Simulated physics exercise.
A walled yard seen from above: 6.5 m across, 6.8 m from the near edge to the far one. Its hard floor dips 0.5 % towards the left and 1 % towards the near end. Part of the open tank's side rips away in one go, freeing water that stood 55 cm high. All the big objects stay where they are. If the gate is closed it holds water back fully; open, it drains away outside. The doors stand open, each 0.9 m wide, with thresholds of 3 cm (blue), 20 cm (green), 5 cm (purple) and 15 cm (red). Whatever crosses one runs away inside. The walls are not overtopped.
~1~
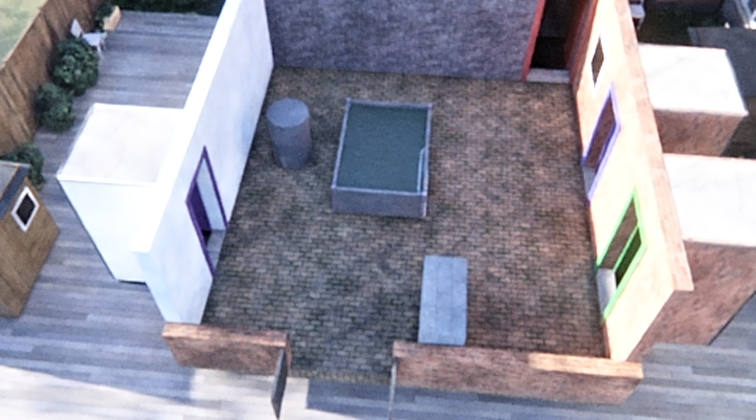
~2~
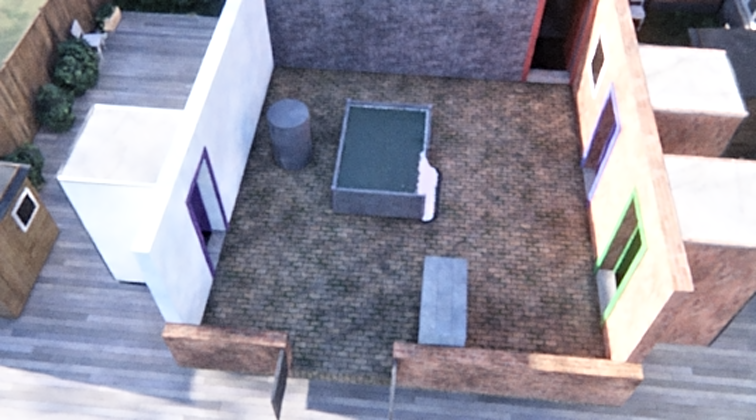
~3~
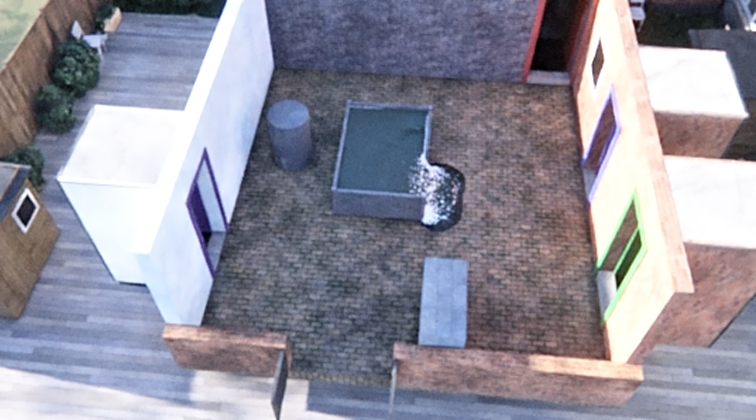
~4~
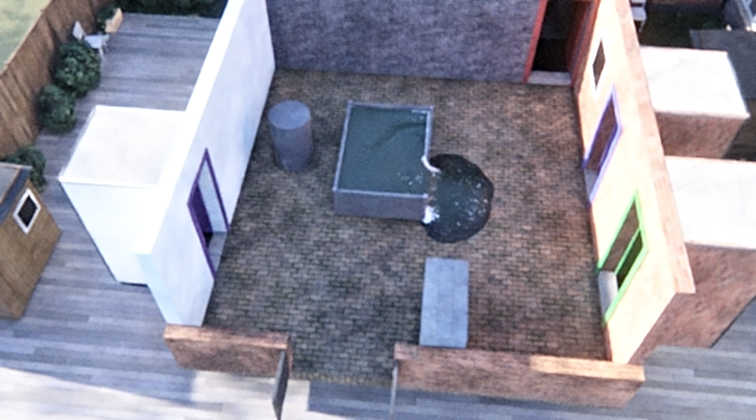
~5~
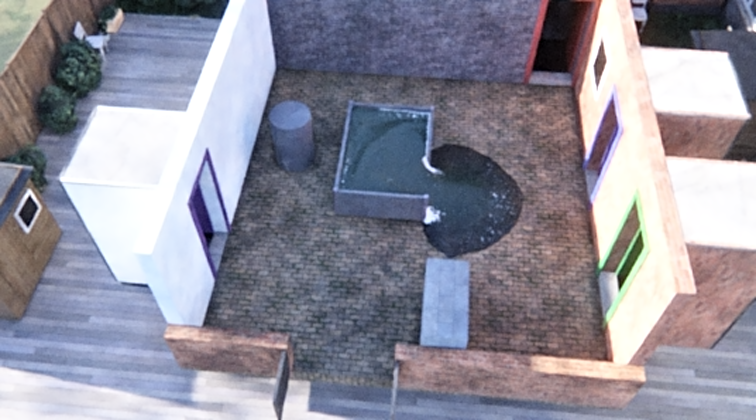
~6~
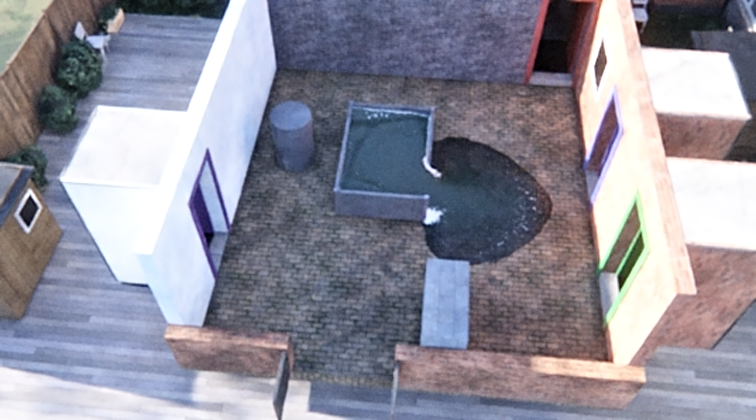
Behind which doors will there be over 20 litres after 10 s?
Within that time: At the blue door it goes over the limit; at the green door it does not reach the limit; at the purple door it does not reach the limit; at the red door it keeps below the limit.
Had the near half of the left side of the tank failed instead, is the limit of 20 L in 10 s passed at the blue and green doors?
Then: Blue below, green below.
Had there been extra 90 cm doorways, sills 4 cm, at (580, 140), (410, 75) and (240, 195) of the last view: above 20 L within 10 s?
In turn: Past it, below, under.
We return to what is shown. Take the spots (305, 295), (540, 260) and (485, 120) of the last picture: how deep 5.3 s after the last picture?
Roughly 0, 6 and 2 cm, in turn.
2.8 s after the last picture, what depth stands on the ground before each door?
In cm: Blue 13, green 12, purple 0, red 10.
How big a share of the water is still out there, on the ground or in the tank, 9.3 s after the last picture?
About 82 per cent.
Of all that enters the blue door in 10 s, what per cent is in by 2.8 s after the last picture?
About 55 per cent.
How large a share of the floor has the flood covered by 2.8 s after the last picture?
About 35 per cent.
Then, 0.7 s after the last picture water covers 25 % of the floor and is deepest (31 cm) near (432, 206); blue door 8 cm at the sill, 13 L in, green door not reached, purple door not reached, red door not reached.
Then, 1.5 s after the last picture water covers 30 % of the floor and is deepest (25 cm) near (590, 233); blue door 13 cm at the sill, 80 L in, green door 18 cm at the sill, 0 L in, purple door not reached, red door not reached.
Then, 2.8 s after the last picture water covers 35 % of the floor and is deepest (24 cm) near (608, 385); blue door 13 cm at the sill, 176 L in, green door 12 cm at the sill, 0 L in, purple door not reached, red door 10 cm at the sill, 0 L in.
Then, 5.3 s after the last picture water covers 50 % of the floor and is deepest (18 cm) near (596, 285); blue door 8 cm at the sill, 257 L in, green door 15 cm at the sill, 0 L in, purple door not reached, red door 7 cm at the sill, 0 L in.
Then, 9.3 s after the last picture water covers 75 % of the floor and is deepest (10 cm) near (468, 372); blue door 6 cm at the sill, 319 L in, green door 6 cm at the sill, 0 L in, purple door 4 cm at the sill, 0 L in, red door 7 cm at the sill, 0 L in.
